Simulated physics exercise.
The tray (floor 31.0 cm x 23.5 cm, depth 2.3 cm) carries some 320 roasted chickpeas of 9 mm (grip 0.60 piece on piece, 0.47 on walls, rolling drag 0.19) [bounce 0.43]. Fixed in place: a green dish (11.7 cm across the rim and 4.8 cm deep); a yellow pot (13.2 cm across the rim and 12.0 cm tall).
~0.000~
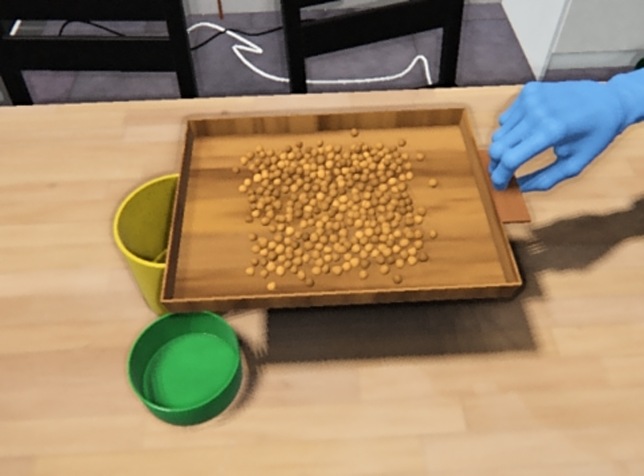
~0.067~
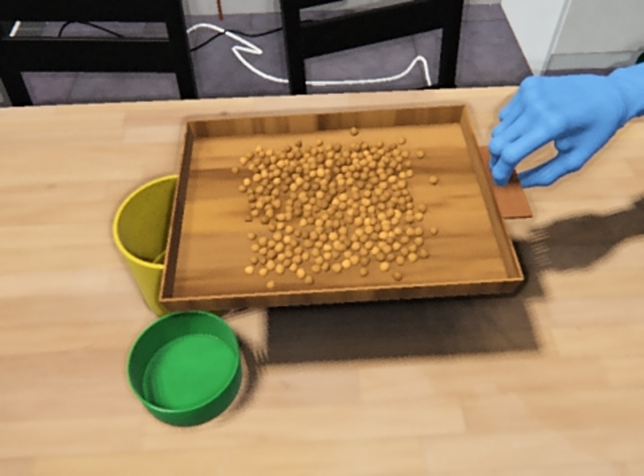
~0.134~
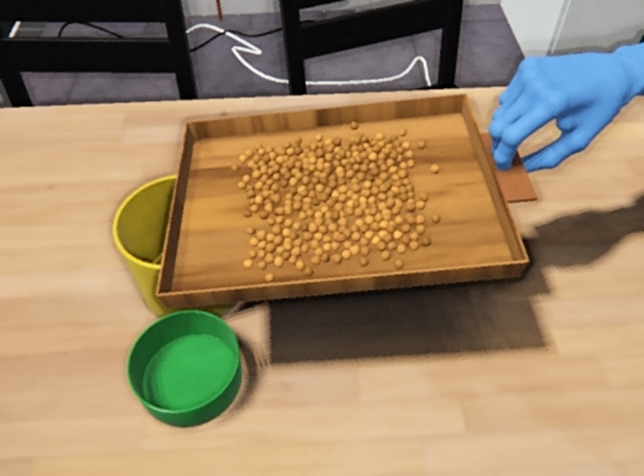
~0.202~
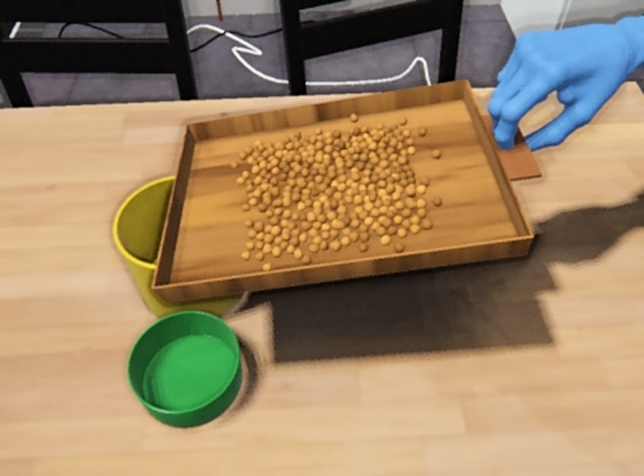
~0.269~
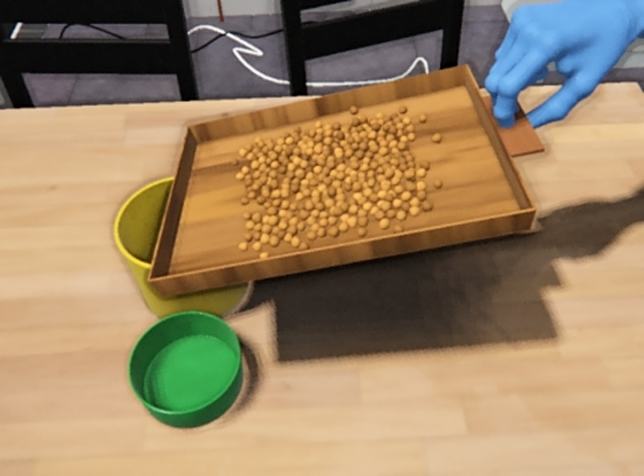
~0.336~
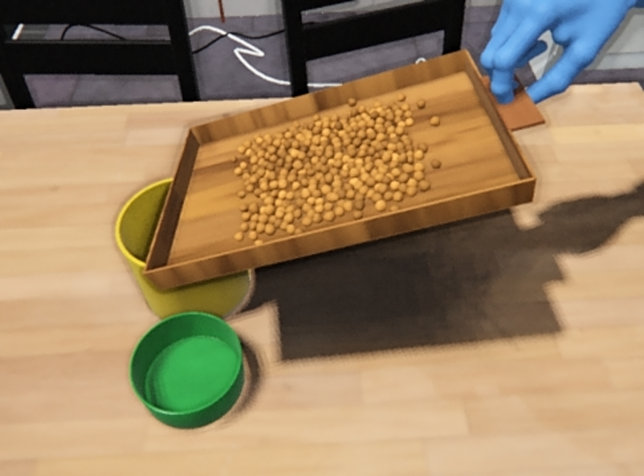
A wooden tray of roasted chickpeas tilts steadily as a blue-gloved hand raises its right side.
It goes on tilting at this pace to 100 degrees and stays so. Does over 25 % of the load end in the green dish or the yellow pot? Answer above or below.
Share caught, set against 25 %: Below.
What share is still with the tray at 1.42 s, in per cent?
Roughly 80 per cent.
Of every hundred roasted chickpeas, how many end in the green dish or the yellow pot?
Roughly 5 per cent.
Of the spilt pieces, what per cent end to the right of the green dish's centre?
About 20 per cent.
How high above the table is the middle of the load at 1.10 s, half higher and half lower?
About 24 cm.
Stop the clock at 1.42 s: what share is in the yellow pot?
Near 0 per cent so far.
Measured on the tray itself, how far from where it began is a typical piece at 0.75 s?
Some 10 cm.
Then, at 0.75 s, tilt 47 degrees; tray 100 %; middle of all pieces on or above the table near (234, 121).
Then, at 1.10 s, tilt 72 degrees; tray 90 %, outside 5 %; middle of all pieces on or above the table near (205, 116).
Then, at 1.42 s, tilt 94 degrees; tray 80 %, outside 15 %, in the air 5 %; middle of all pieces on or above the table near (186, 119).
After 1.72 s, tilt 100 degrees; yellow pot 10 %, tray 5 %, outside 75 %, in the air 10 %; middle of all pieces on or above the table near (180, 203).
At rest (2.5 s), yellow pot 5 %, tray 5 %, outside 90 %.
